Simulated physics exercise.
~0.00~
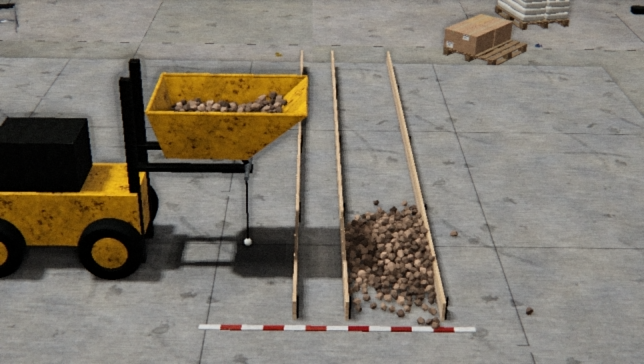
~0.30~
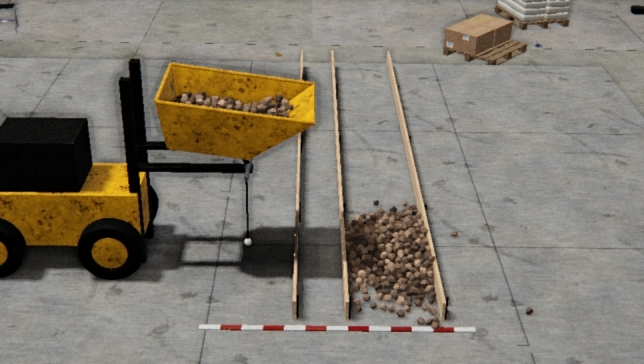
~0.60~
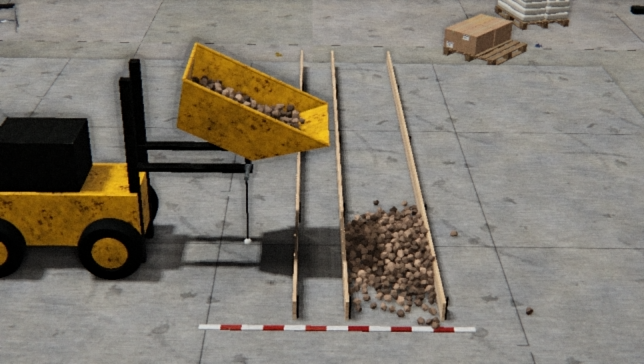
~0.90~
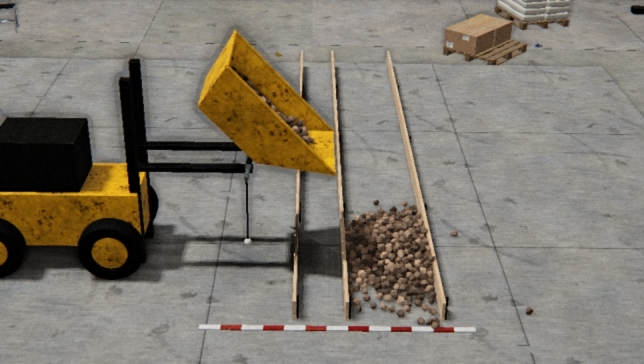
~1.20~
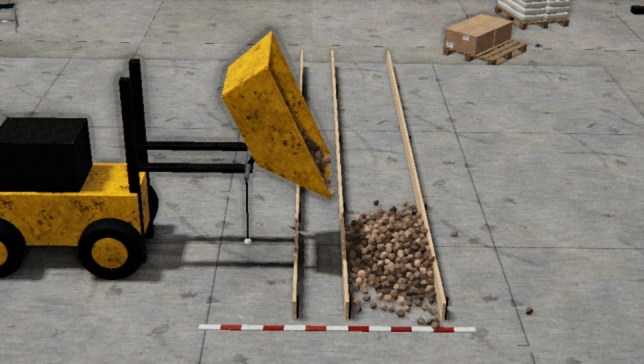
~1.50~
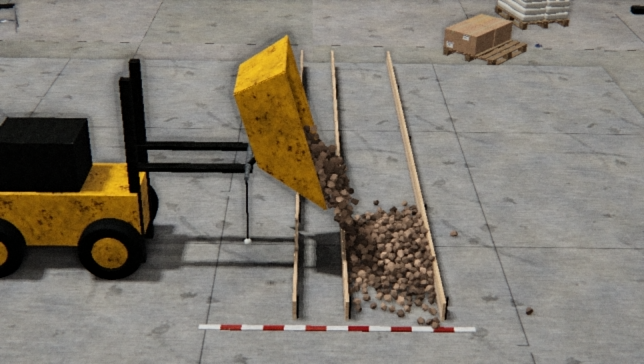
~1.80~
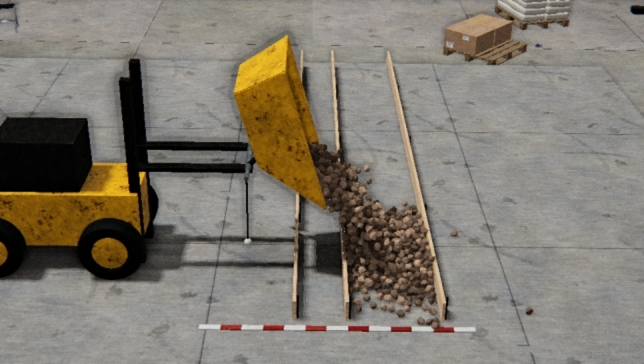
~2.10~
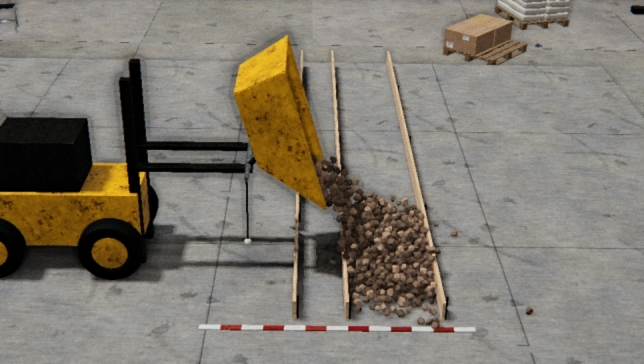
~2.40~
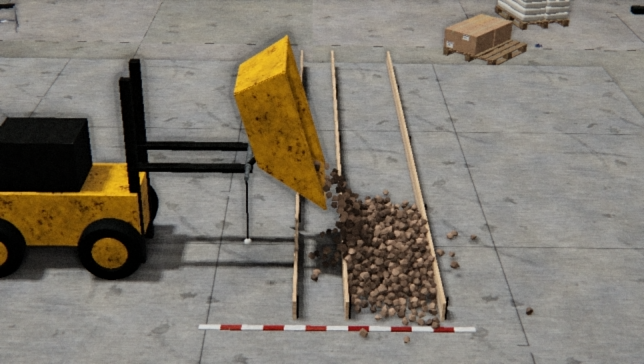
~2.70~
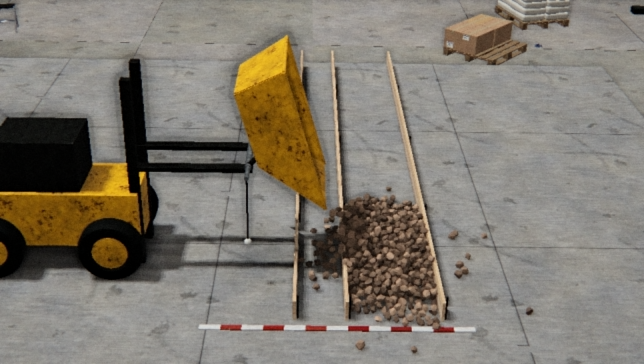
Yellow skip on a forklift tipping steeply to the right, pouring brown stones onto an earlier heap between planks and emptying completely.
